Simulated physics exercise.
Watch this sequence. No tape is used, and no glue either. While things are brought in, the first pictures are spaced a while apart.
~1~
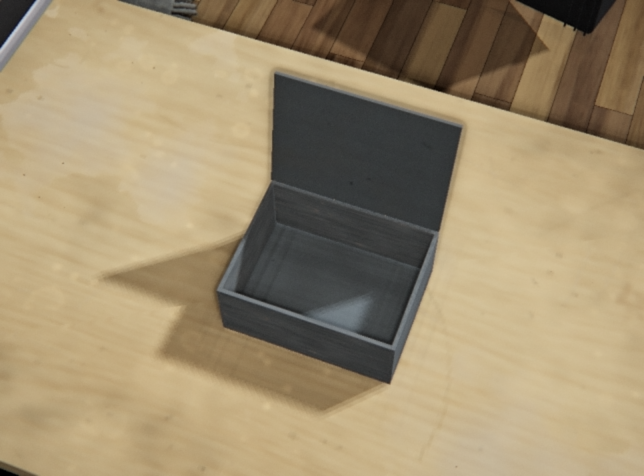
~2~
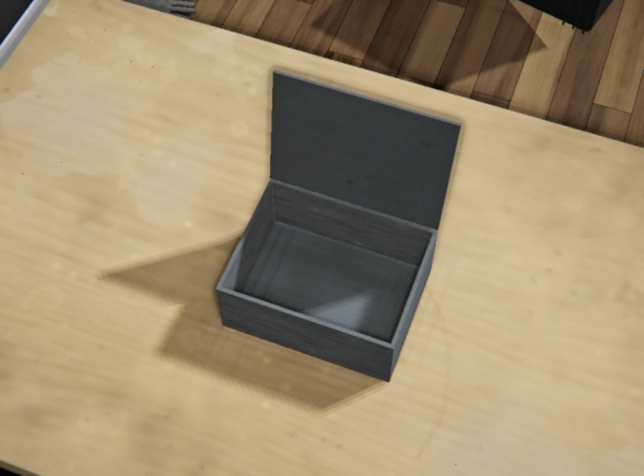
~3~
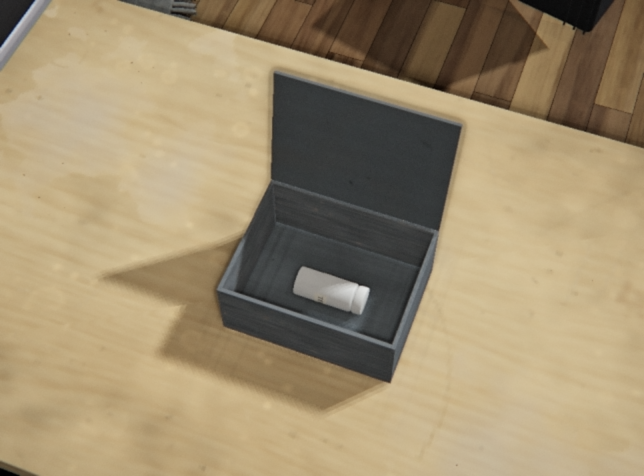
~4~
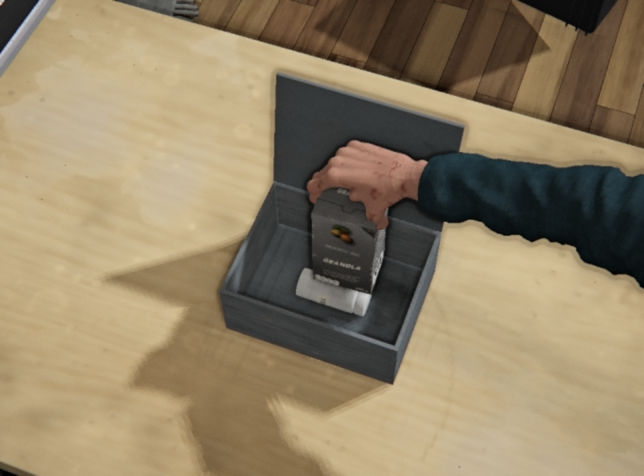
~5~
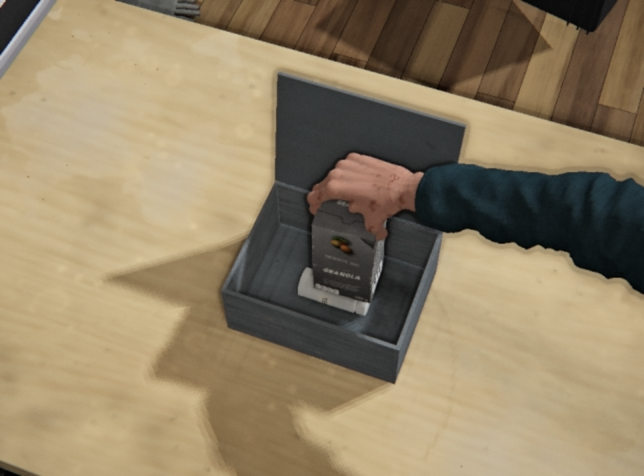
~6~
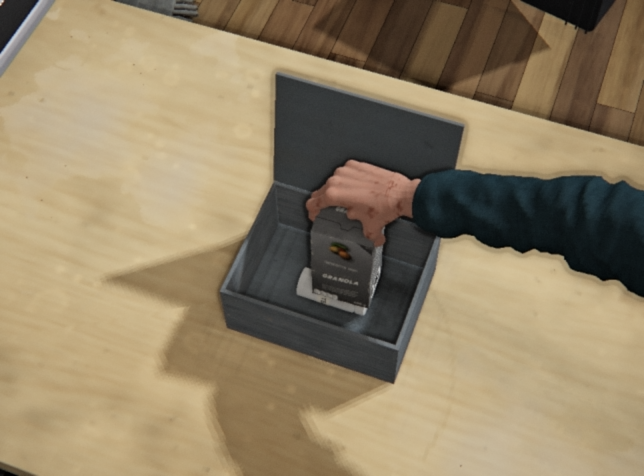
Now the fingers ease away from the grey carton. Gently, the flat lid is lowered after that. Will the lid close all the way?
No.
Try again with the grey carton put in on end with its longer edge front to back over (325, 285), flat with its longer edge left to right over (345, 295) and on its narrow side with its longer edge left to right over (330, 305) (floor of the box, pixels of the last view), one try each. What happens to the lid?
The first time it is kept open, the next time it goes down completely, and the last time it goes down completely.
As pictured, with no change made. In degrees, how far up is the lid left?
Some 80°.
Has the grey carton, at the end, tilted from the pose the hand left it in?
Result: It leans over.
Then, 0.40 s past the last view, grey carton rocked 34° from its first pose near (353, 244); white shaker displaced a little.
Then, 0.70 s past the last view, grey carton rocked 46° from its first pose near (348, 262); white shaker displaced about its own width.
Then, 1.10 s past the last view, lid starting down; grey carton rocked 48° from its first pose near (347, 264); white shaker displaced well along.
Then, 1.60 s past the last view, lid 85° above the rim; grey carton rocked 47° from its first pose near (347, 264); white shaker displaced well along.
Finally, lid 82° above the rim; down or leaning hard in the box, grey carton; moved from the start, white shaker. Final places as the last picture's camera would see them, grey carton near (347, 264).
